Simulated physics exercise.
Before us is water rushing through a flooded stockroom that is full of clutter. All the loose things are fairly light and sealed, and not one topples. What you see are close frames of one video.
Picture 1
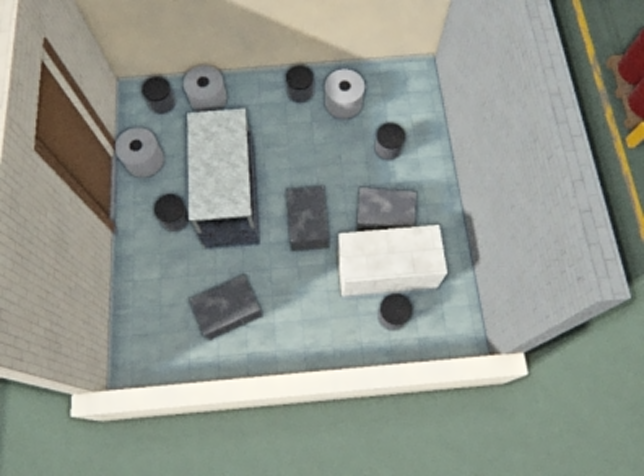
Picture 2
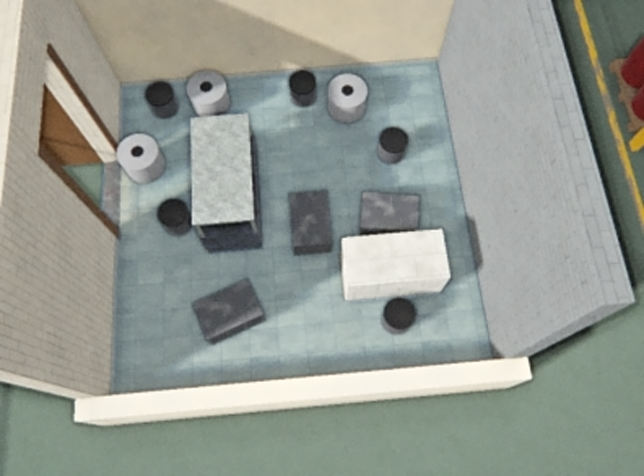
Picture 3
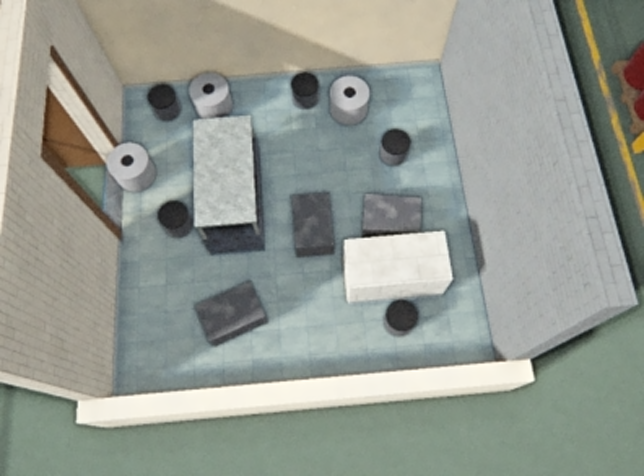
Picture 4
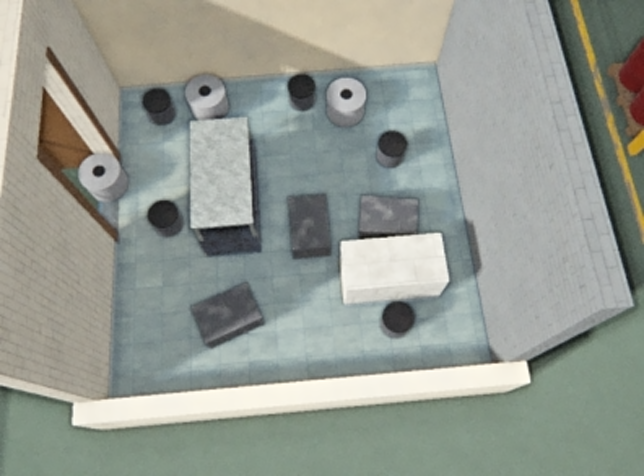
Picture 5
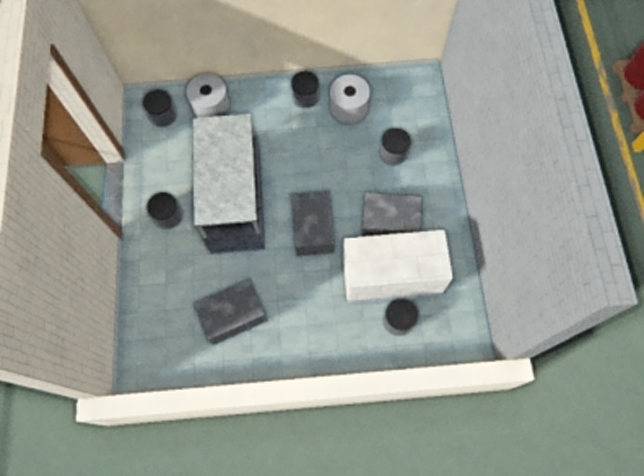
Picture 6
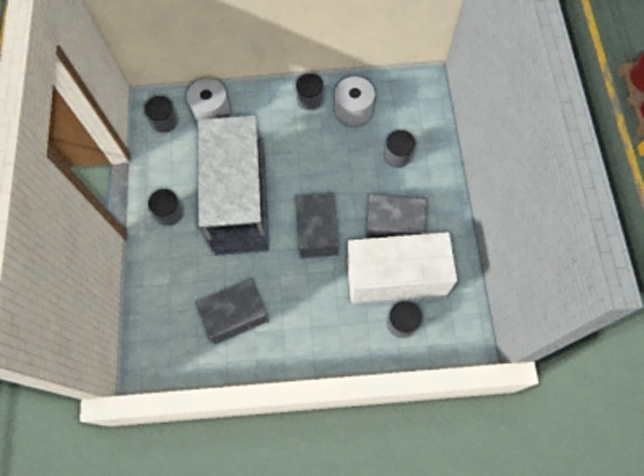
In the video, an opening appears in the left wall of a flooded room cluttered with blocks and round containers; a grey container drifts left through it and out of sight, while a nearby dark one shifts slightly left.
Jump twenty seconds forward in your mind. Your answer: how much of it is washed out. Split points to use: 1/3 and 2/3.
From 1/3 to 2/3.
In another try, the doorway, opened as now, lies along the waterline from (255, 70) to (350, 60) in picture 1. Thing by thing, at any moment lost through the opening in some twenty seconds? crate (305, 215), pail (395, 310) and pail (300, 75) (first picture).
Lost, retained and lost.
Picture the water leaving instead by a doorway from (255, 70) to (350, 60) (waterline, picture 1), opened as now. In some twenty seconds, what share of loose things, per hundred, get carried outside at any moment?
It comes to about 80 per cent of the things.
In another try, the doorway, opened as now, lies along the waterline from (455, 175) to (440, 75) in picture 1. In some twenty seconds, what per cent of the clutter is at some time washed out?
Estimate: Near 70 per cent.
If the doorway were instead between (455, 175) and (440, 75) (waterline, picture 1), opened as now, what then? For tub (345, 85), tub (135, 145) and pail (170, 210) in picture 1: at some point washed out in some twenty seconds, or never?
Taken in turn, the first item is flushed away, the second is held back and the last is held back.
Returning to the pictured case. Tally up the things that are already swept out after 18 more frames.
I make it 4.
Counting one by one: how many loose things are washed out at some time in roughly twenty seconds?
6.
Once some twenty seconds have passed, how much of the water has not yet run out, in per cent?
56 %.
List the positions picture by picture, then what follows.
A pail at (169, 208), afloat; a pail at (156, 88), afloat; 0 of 11 have shifted, in the first frame.
A pail at (172, 212), afloat; a pail at (159, 93), afloat; 0 of 11 have shifted, in the second frame.
A pail at (173, 214), afloat; a pail at (161, 96), afloat; 1 of 11 have shifted, in the third frame.
A pail at (163, 213), afloat, close to its start; a pail at (156, 100) floats, close to its start; 2 of 11 have shifted, in the fourth frame.
A pail at (162, 205) floats, close to its start; a pail at (157, 101) floats, close to its start; 3 of 11 have shifted, in the fifth frame.
A pail at (163, 202), afloat, close to its start; a pail at (158, 108), afloat, close to its start; 4 of 11 have shifted, in the sixth frame.
A moment on, 2 of 11 are out; 9 afloat.
Next, 4 of 11 are out; 7 afloat.
Later, 5 of 11 are out; 6 afloat.
In the end, 6 of 11 are out; 5 afloat.
